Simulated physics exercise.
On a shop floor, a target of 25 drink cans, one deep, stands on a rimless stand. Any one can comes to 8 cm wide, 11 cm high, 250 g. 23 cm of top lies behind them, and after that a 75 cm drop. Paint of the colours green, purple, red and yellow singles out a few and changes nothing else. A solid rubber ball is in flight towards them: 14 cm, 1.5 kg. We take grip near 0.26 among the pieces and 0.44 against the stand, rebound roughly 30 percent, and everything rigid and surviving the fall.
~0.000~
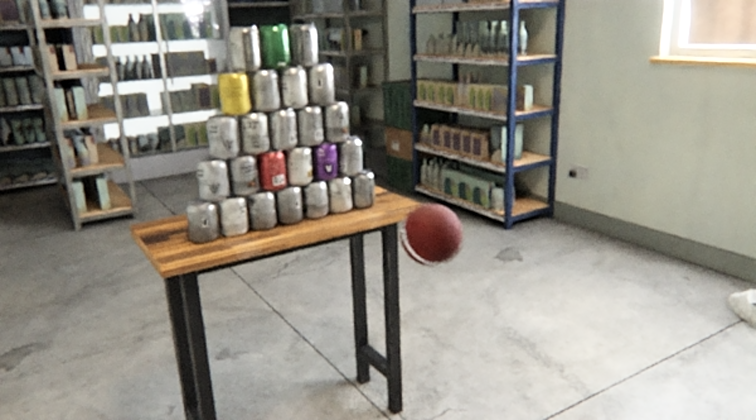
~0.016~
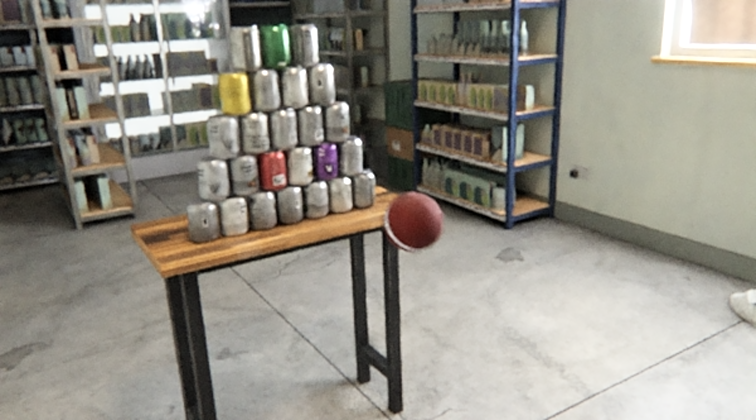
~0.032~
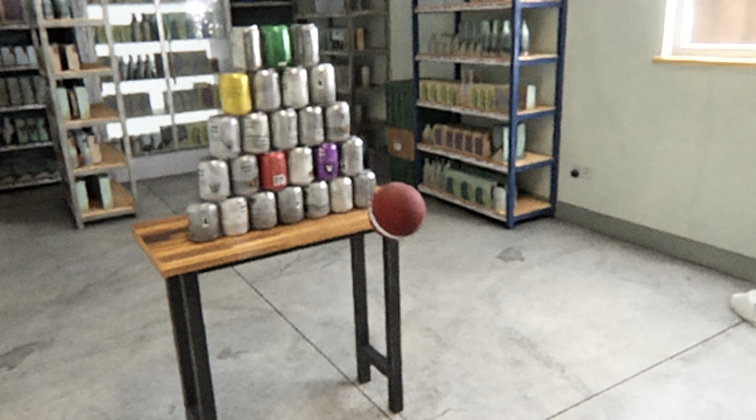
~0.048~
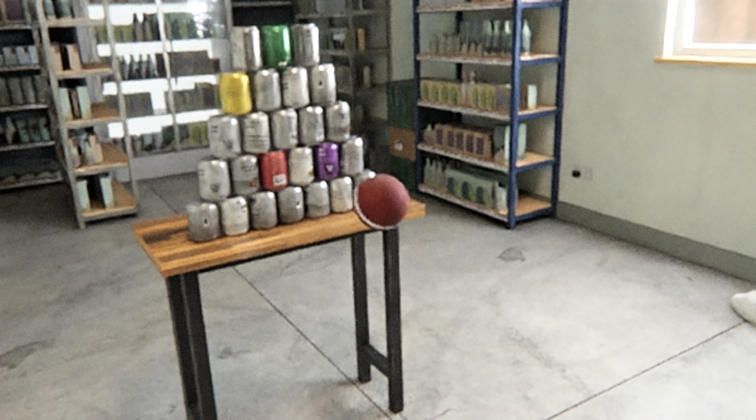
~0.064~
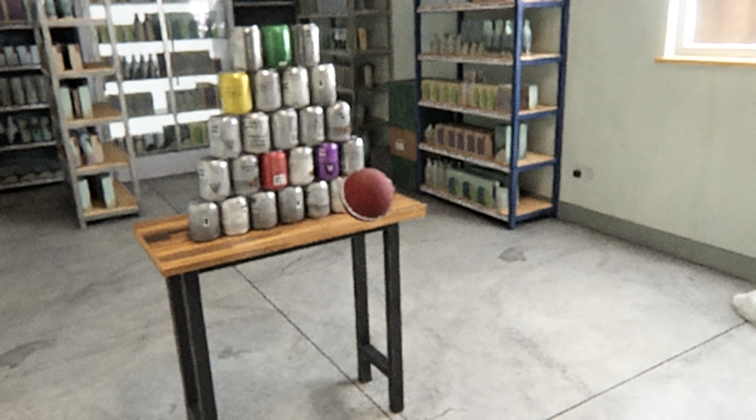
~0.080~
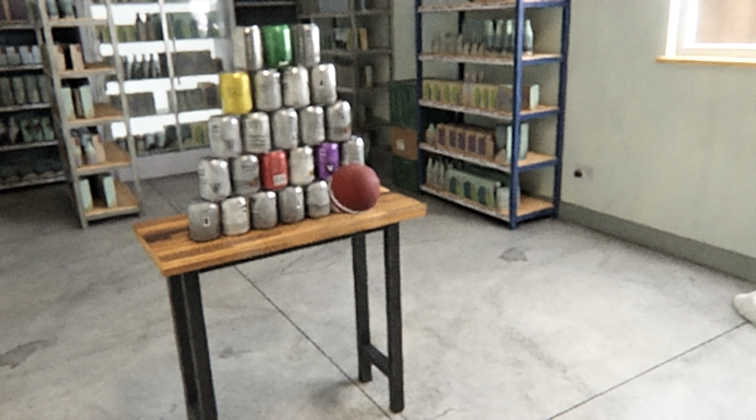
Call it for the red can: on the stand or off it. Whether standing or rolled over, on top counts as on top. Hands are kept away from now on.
On it.
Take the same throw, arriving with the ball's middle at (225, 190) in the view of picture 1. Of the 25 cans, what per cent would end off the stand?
With that change, 20 in a hundred.
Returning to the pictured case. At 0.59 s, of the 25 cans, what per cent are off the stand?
By then 20 %.
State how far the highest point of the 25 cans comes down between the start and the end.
Roughly 10 centimetres.
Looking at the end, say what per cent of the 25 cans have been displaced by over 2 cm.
60 %.
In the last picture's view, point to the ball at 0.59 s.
(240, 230), more or less.
By 0.29 s, ball still moving; none of the 25 cans off the stand, 17 disturbed; red can unmoved; green can tilted 64°.
By 0.59 s, ball still moving; 5 of the 25 cans off the stand; red can moved 9 mm; purple can on its side.
By 1.04 s, ball still moving; 9 of the 25 cans off the stand; red can moved 9 mm; purple can on its side.
By 1.90 s, ball still moving; 10 of the 25 cans off the stand; red can moved 9 mm; green can on its side.
When it is over (2.5 s), ball rolling away; 10 of the 25 cans off the stand; red can moved 9 mm; purple can on its side; green can on its side. In pixels of the last frame, middles, red can near (270, 169), purple can near (384, 142).
